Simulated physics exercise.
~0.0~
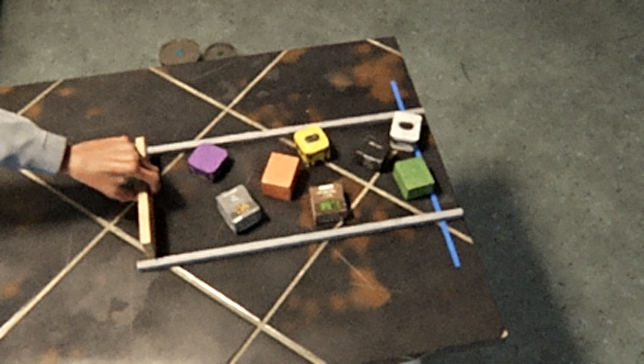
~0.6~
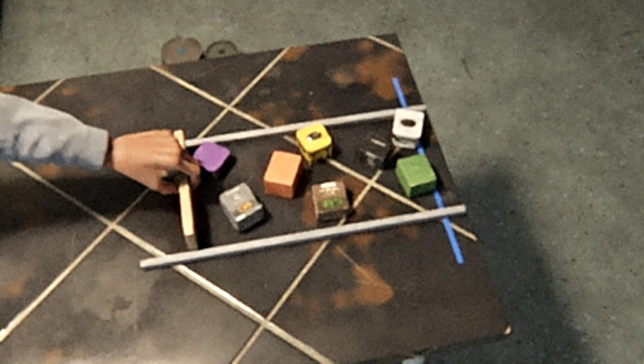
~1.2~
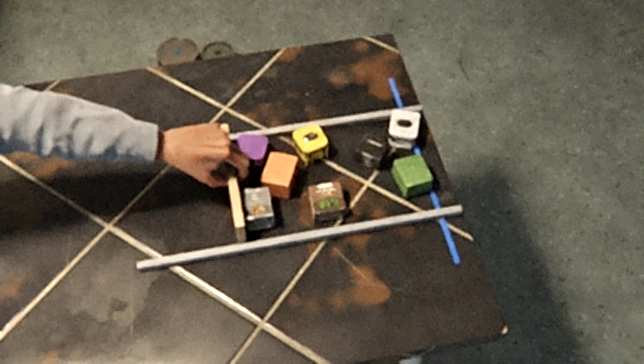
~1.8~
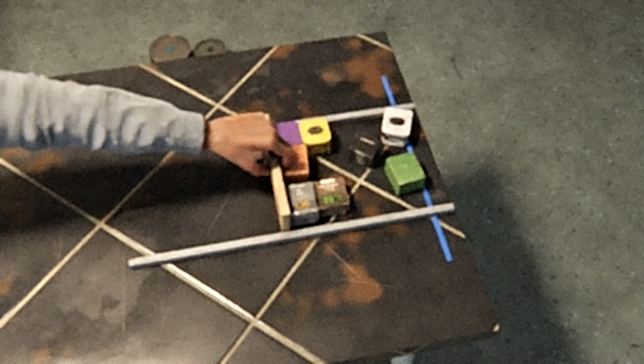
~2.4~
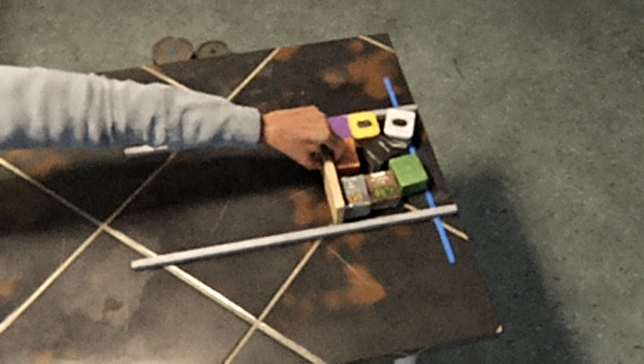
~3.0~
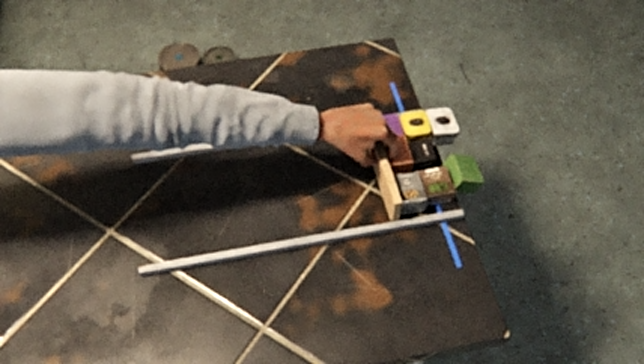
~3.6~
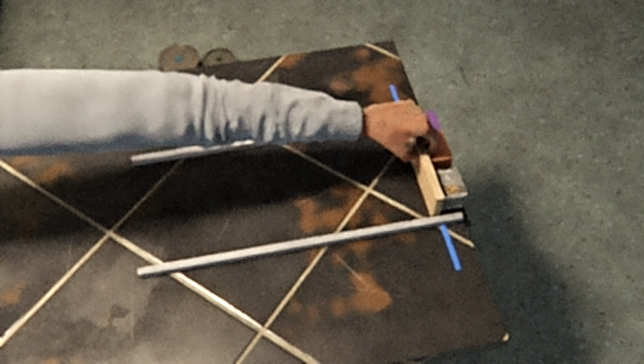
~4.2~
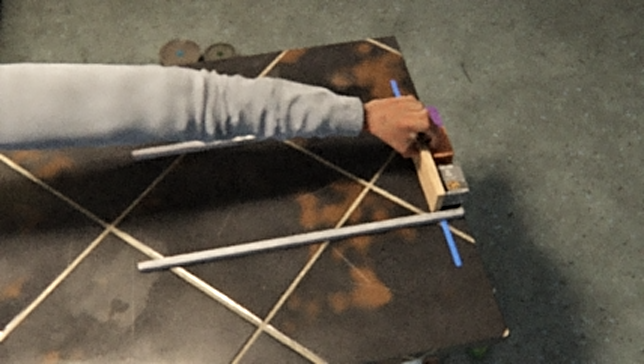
A hand slides an upright board rightward between two rails on a dark table, gathering a cluster of small coloured boxes and pushing them past a blue tape line. Several, including the green and white ones, drop off the edge, while the purple and grey boxes remain against the board.
